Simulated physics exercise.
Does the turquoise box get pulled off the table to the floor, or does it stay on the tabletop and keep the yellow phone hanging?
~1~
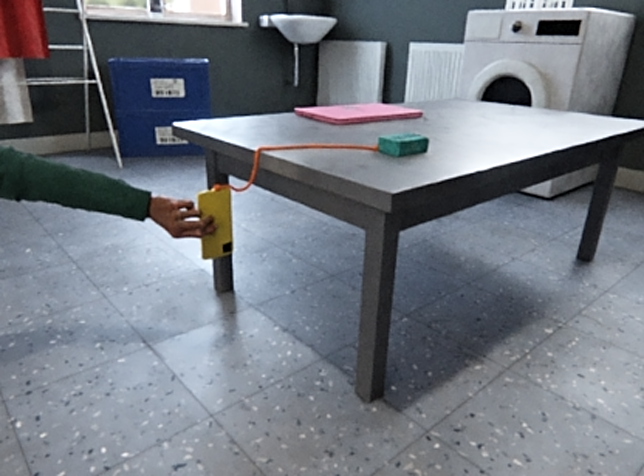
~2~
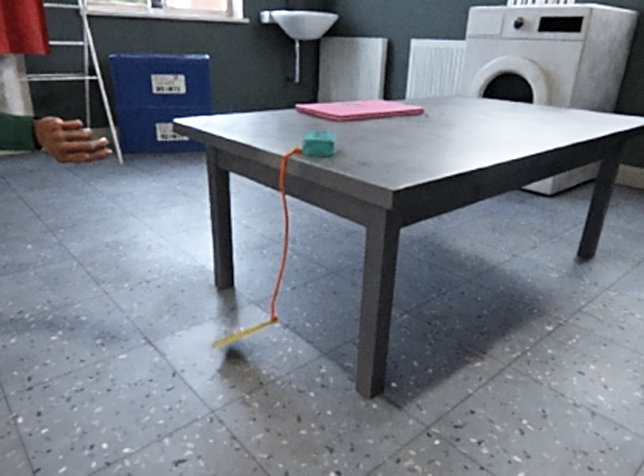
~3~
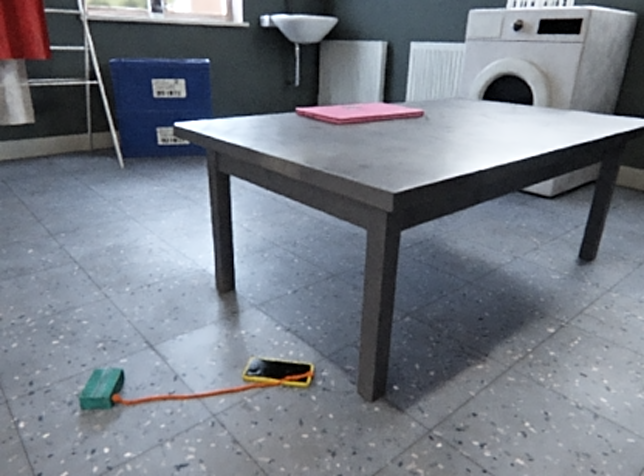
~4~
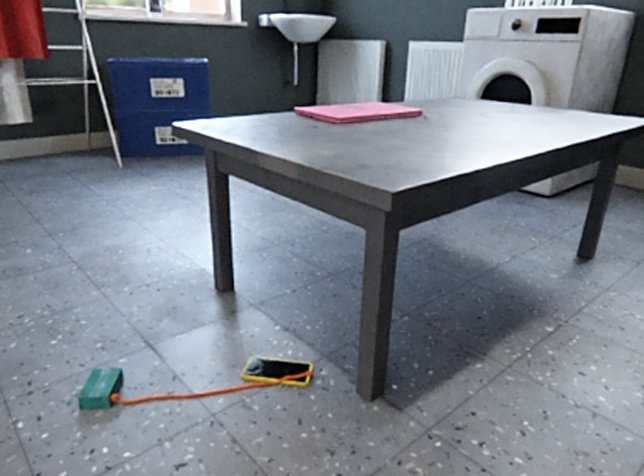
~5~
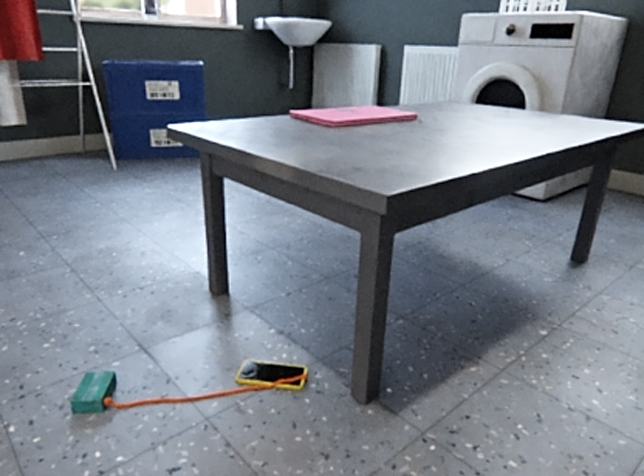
The turquoise box gets pulled off the table, and both it and the yellow phone end up on the floor, still joined by the orange cord.
A yellow phone tied by an orange cord to a turquoise box on a table dropped when a hand let go, dragging the box off the edge, and both ended up lying on the floor while the pink laptop stayed put.
